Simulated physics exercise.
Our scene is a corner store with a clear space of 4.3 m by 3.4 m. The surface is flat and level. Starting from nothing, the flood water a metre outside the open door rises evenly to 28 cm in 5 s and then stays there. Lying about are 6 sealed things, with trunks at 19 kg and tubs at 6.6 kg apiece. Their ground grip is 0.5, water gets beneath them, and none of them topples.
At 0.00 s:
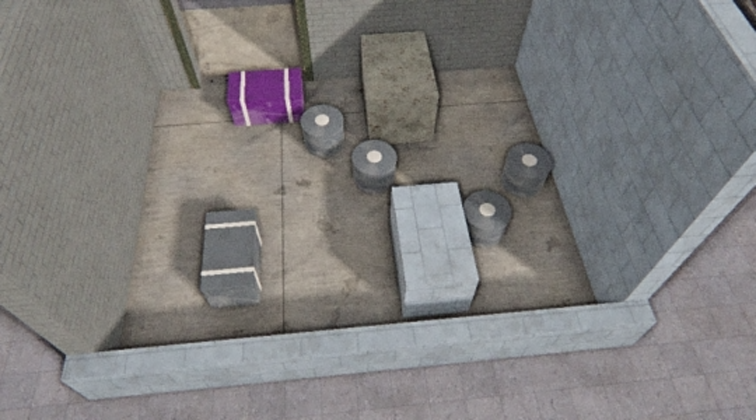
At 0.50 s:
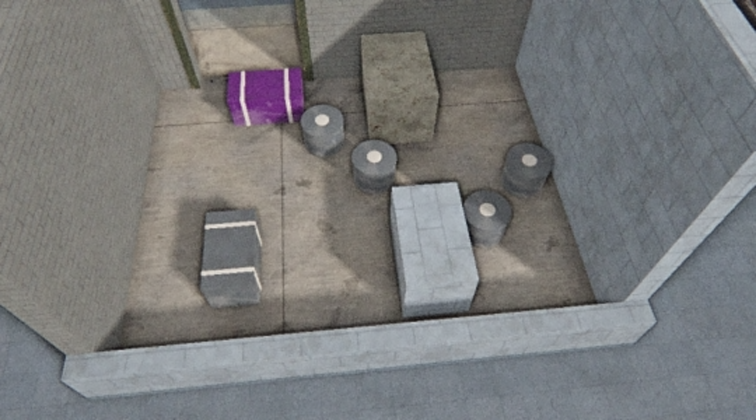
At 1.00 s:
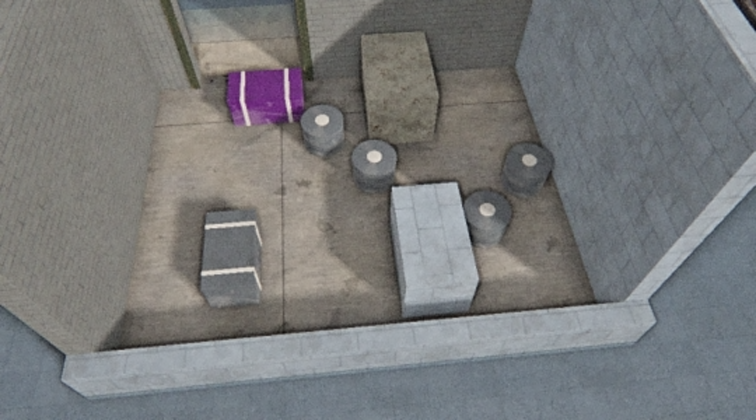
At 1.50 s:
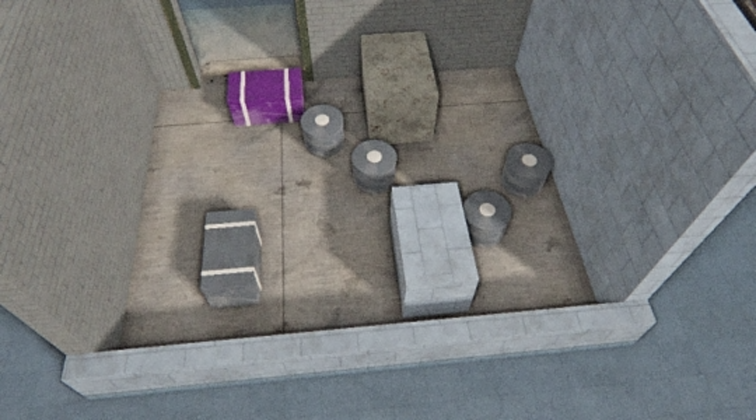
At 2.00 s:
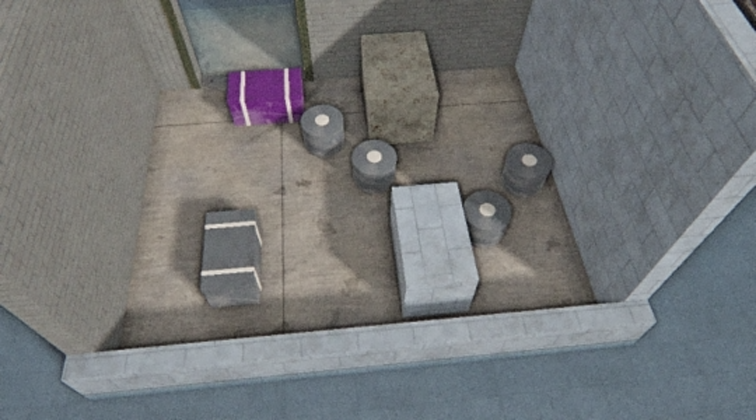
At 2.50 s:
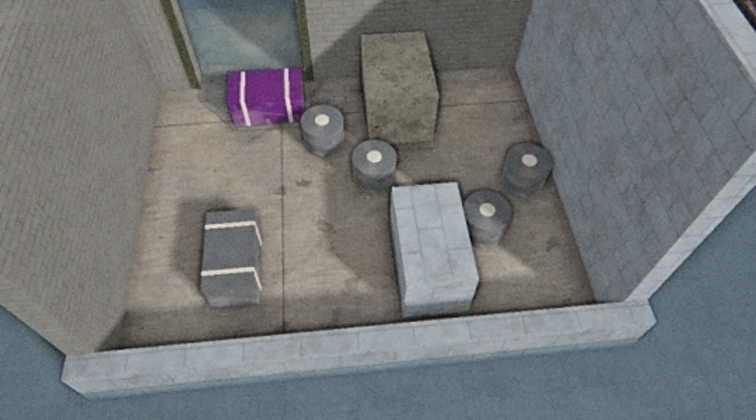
Bluish water spread across the ground outside a walled store and into its doorway, while the purple trunk, the dark trunk, the blocky boxes and the four round tubs inside all stayed put.
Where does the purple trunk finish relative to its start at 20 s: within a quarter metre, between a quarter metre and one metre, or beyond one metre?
It finishes beyond one metre.
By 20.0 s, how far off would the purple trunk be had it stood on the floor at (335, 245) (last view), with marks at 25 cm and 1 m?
Answer: It covers a big distance.
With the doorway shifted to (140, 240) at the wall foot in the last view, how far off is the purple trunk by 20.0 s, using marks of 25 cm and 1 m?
I'd expect the purple trunk to shift slightly.
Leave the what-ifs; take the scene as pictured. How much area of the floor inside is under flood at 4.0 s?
Some 3.5 m2 of it.
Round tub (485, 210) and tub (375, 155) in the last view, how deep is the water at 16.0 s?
First about 21 cm, second about 23 cm.
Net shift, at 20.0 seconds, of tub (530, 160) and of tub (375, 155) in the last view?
Net displacement, in order: 120 cm; 140 cm.
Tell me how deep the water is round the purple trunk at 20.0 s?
About 26 cm.
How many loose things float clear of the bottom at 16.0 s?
It comes to 6.
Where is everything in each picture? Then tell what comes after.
In the first frame, the purple trunk at (265, 84) rests on the ground; water covers 0.0 m2; 0 of 6 have shifted.
In the second frame, the purple trunk at (265, 84), on the bottom; water covers 0.0 m2; 0 of 6 have shifted.
In the third frame, the purple trunk at (265, 84) rests on the ground; water covers 0.0 m2; 0 of 6 have shifted.
In the fourth frame, the purple trunk at (265, 84), on the bottom; water covers 0.0 m2; 0 of 6 have shifted.
In the fifth frame, the purple trunk at (265, 84) rests on the ground; water covers 0.0 m2; 0 of 6 have shifted.
In the sixth frame, the purple trunk at (265, 85) rests on the ground; 0.4 m2 under water; 0 of 6 have shifted.
After 4.0 s the purple trunk is near (277, 134), 0.8 m from its start, aground; 0 afloat.
After 9.0 s the purple trunk is near (318, 223), 2.0 m from its start, afloat; 4 afloat.
After 16.0 s the purple trunk is near (518, 109), 2.7 m from its start, afloat; 6 afloat.
After 20.0 s the purple trunk is near (505, 66), 2.6 m from its start, afloat; 6 afloat.
